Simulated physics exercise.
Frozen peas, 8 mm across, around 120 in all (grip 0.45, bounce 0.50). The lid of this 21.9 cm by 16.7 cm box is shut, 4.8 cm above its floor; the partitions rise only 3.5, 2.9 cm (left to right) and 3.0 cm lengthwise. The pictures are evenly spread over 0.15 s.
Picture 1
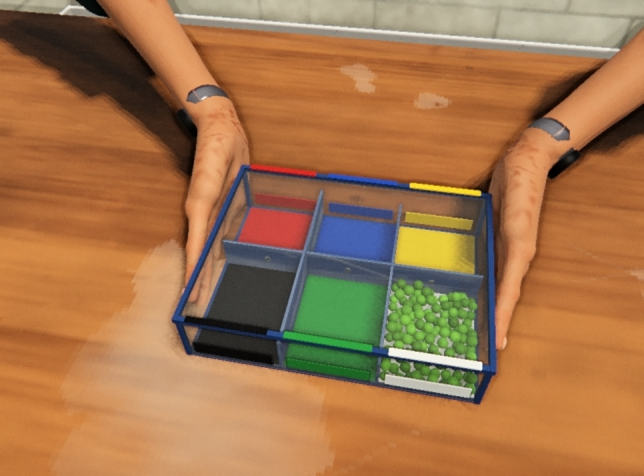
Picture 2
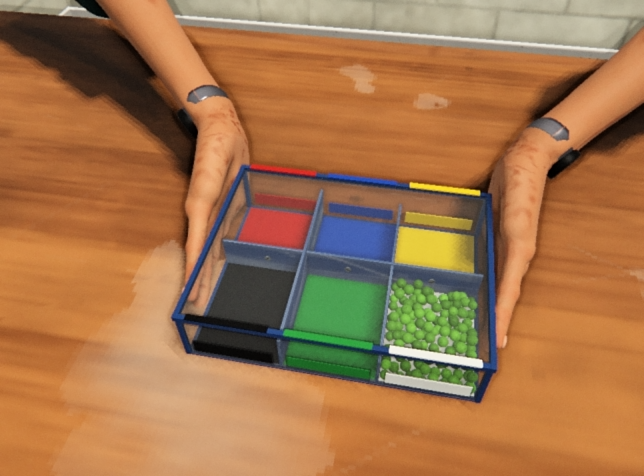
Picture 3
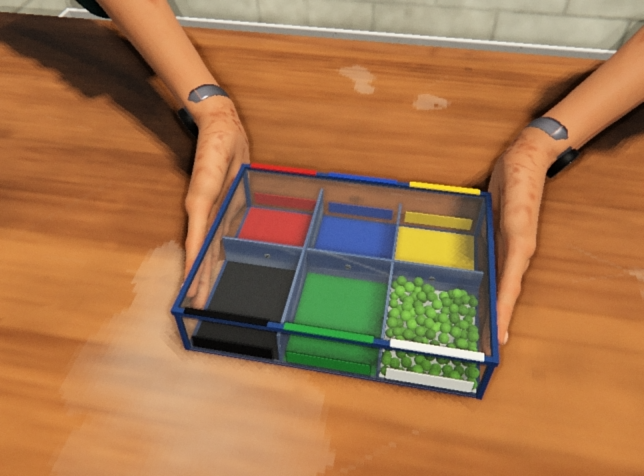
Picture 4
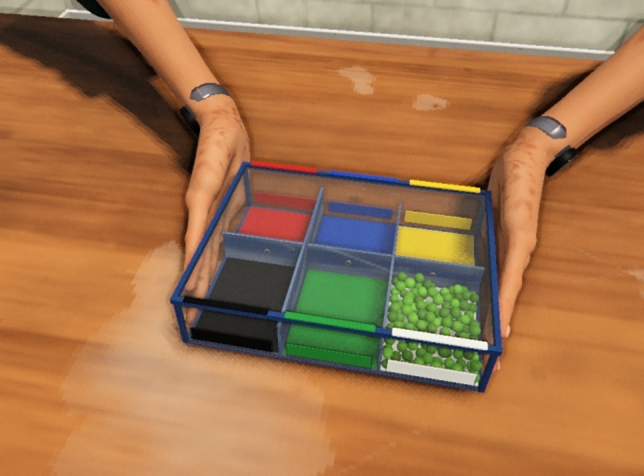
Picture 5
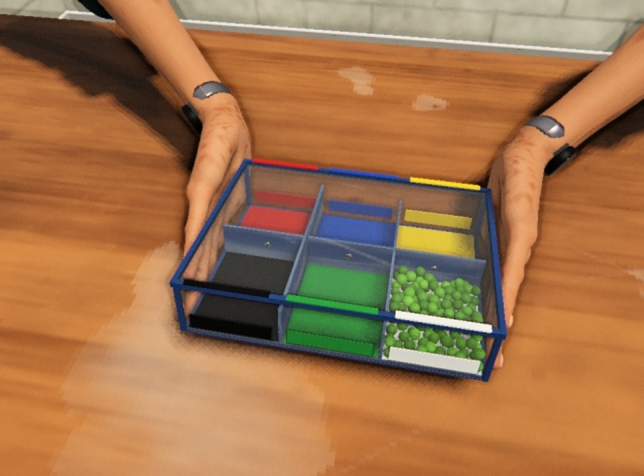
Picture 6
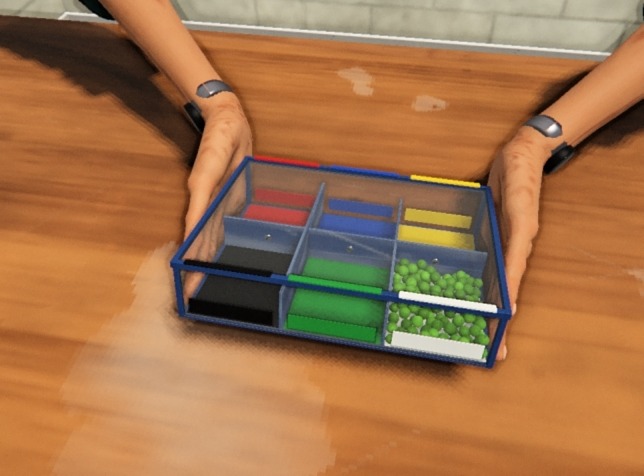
On a wooden tabletop, two hands hold a shallow clear-lidded box with six coloured compartments, green peas filling the one at front right; the hands slowly tilt the box, raising its front edge slightly, while the peas stay in their compartment.
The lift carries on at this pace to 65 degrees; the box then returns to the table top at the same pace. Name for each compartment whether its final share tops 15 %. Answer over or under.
Red under, blue under, green under, yellow under, white over, black under.
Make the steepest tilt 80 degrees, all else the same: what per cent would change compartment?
Some 45 per cent.
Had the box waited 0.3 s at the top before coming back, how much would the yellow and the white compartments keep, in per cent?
Yellow 10; white 90.
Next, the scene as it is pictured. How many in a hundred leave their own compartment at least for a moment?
Roughly 10 per cent.
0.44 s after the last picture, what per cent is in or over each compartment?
Red 0; blue 0; green 0; yellow 0; white 100; black 0.
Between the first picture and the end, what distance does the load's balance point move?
Some 2.5 cm.
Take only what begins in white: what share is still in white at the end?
Some 90 per cent.
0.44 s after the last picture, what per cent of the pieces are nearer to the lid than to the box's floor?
About 10 per cent.
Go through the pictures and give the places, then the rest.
The first frame shows box tilt 0 degrees, front corners at (179, 318) and (490, 368); white 100 %.
The second frame shows box tilt 1 degrees, front corners at (179, 316) and (490, 365).
The third frame shows box tilt 2 degrees, front corners at (178, 309) and (492, 359).
The fourth frame shows box tilt 5 degrees, front corners at (178, 299) and (495, 348), lowest corner right back.
The fifth frame shows box tilt 9 degrees, front corners at (177, 282) and (499, 332), lowest corner right back.
The sixth frame shows box tilt 14 degrees, front corners at (178, 262) and (504, 312), lowest corner right back; white 100 %.
Then, 0.44 s after the last picture, tilt 65 degrees; white 100 %.
Then, 0.73 s after the last picture, tilt 27 degrees; yellow 10 %, white 90 %.
Then, 1.12 s after the last picture, tilt 0 degrees; yellow 10 %, white 90 %.
In the end, red 0 %, blue 0 %, green 0 %, yellow 10 %, white 90 %, black 0 %.
